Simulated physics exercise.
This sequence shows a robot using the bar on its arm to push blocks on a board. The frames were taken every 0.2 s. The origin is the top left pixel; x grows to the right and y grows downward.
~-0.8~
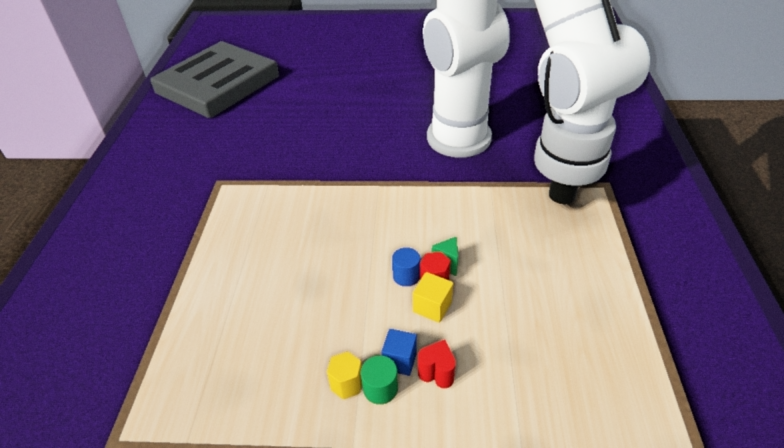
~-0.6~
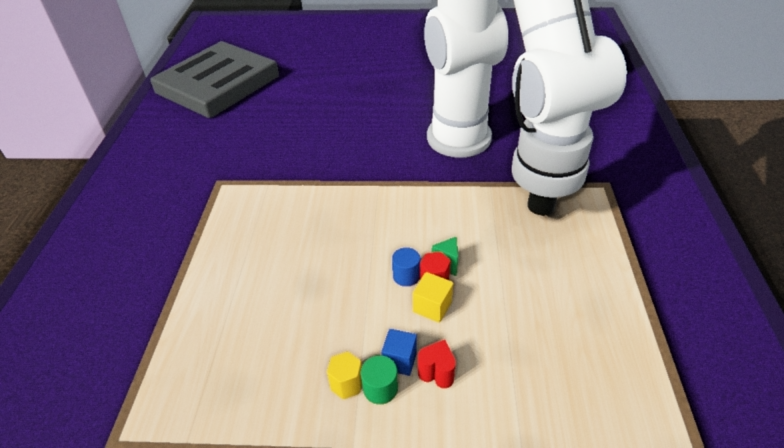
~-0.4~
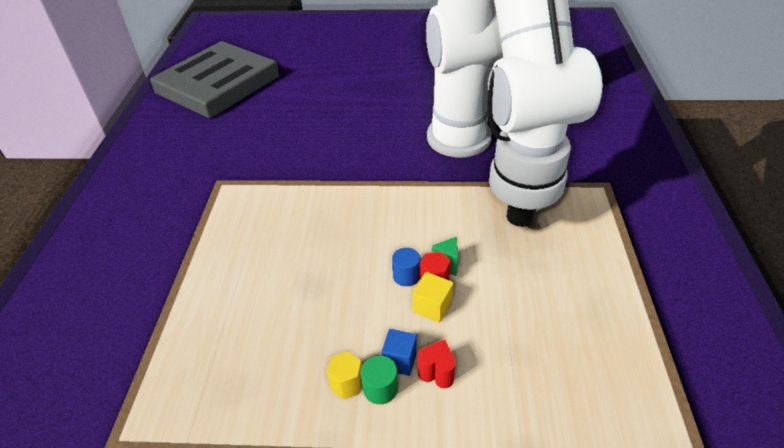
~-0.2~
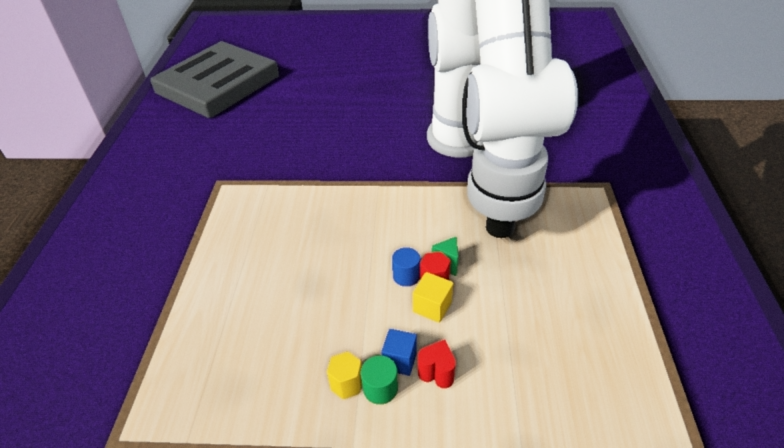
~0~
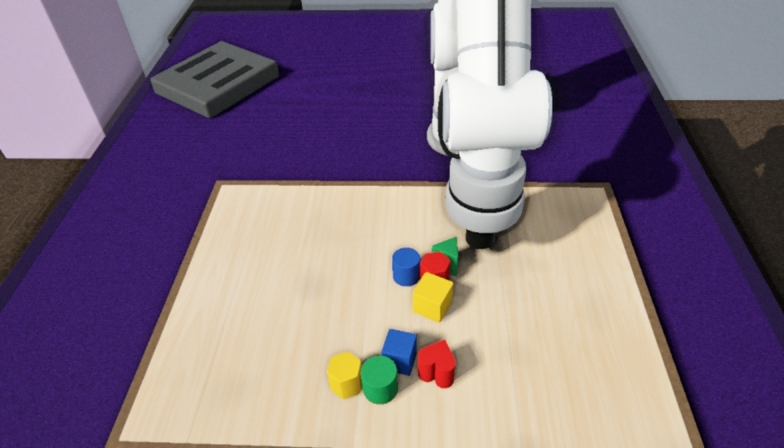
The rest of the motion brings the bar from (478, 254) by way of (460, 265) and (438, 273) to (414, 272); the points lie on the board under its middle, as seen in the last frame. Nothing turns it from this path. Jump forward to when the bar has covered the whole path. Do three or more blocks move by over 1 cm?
Answer: Yes.
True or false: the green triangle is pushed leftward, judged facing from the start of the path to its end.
False
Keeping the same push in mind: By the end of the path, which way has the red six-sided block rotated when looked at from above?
It spins anti-clockwise.
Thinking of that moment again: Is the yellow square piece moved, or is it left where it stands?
Well, the yellow square piece shifts from its place.
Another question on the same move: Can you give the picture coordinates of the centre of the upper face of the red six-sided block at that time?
I'd say the red six-sided block ends with its top centre at (406, 274).
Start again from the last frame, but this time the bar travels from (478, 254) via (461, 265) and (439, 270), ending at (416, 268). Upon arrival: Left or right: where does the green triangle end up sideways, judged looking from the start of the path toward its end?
Sideways shift: Right.
On the path given first. Halfway along, bar (449, 256); blue round block (403, 257); yellow square piece (431, 290), turned 15° anticlockwise; red six-sided block (429, 265); green triangle (425, 241).
At the end, bar (414, 258); blue round block (386, 259); yellow square piece (426, 295), turned 45° anticlockwise; red six-sided block (406, 274), turned 35° anticlockwise; green triangle (406, 236), turned 80° clockwise.
